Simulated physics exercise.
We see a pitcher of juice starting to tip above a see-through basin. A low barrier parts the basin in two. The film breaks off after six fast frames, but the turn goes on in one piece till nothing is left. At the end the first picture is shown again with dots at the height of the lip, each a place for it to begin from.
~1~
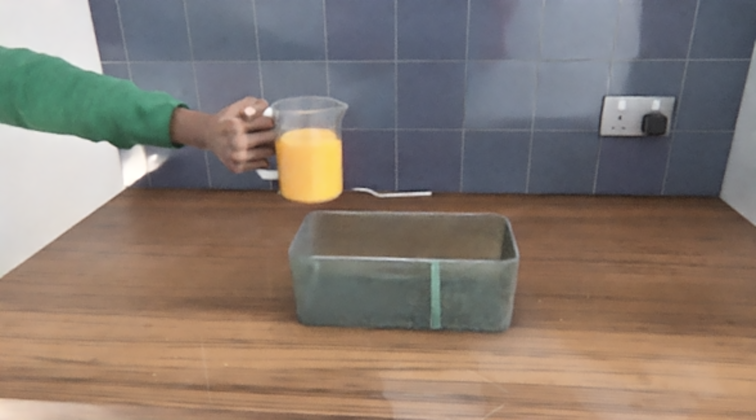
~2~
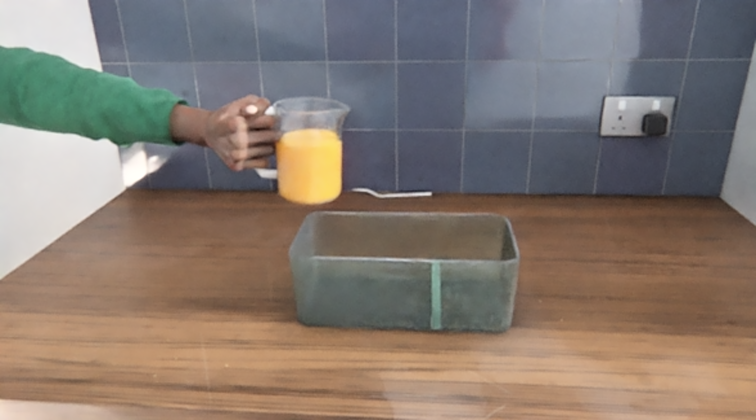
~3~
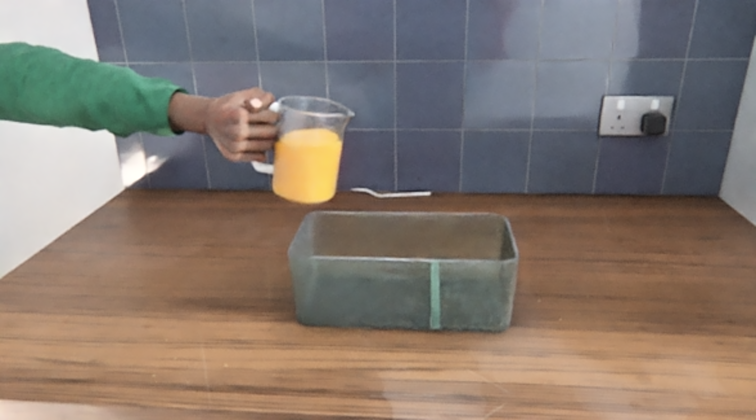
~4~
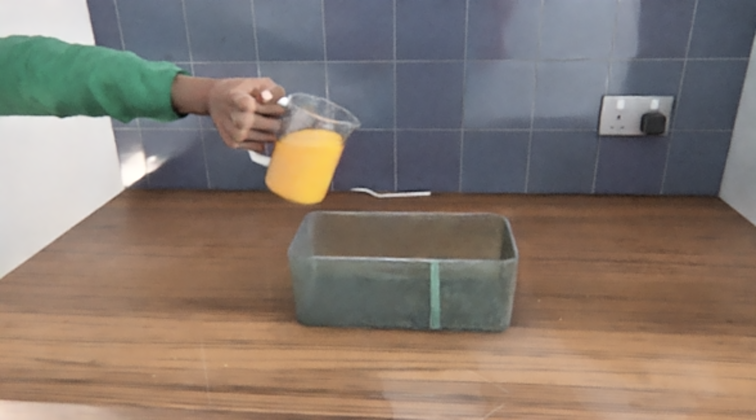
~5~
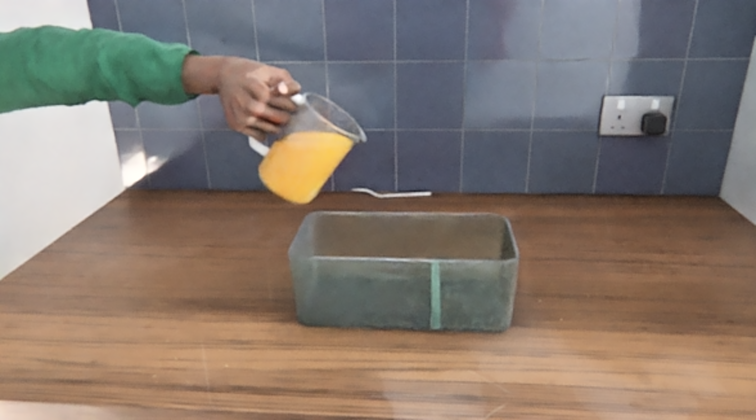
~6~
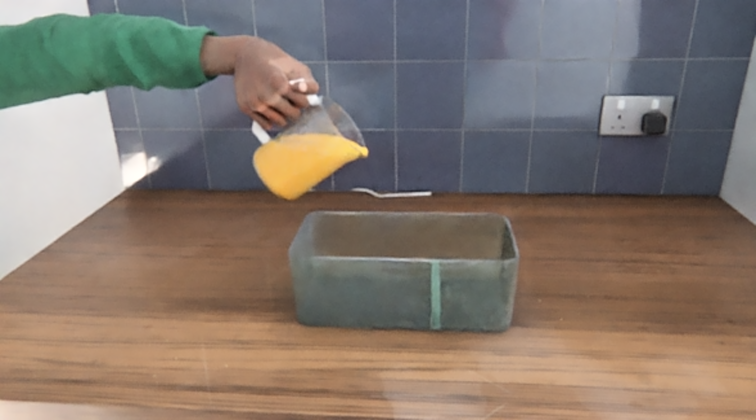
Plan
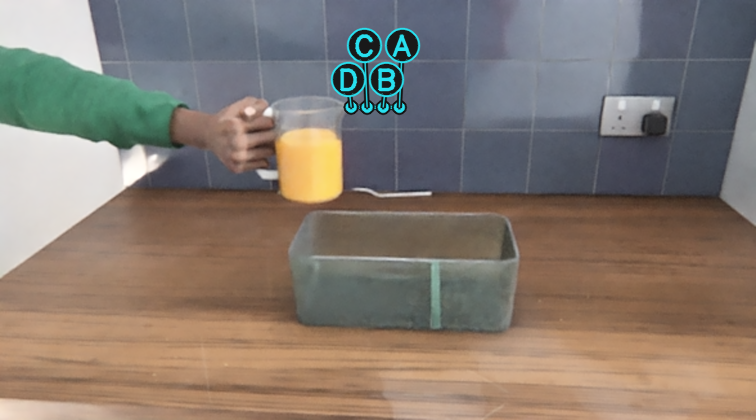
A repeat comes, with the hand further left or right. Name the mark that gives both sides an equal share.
Spot B.
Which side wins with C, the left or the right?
The left one.
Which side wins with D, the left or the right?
The left one.
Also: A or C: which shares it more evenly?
A.
On the marked copy, A at (399, 107); B at (383, 107); C at (367, 107); D at (351, 107).
With A, about 20 % ends left of the wall and 78 % right of it.
With B, about 53 % ends left of the wall and 46 % right of it.
With C, about 89 % ends left of the wall and 9 % right of it.
With D, about 85 % ends left of the wall and 11 % right of it; 4 % is lost outside.
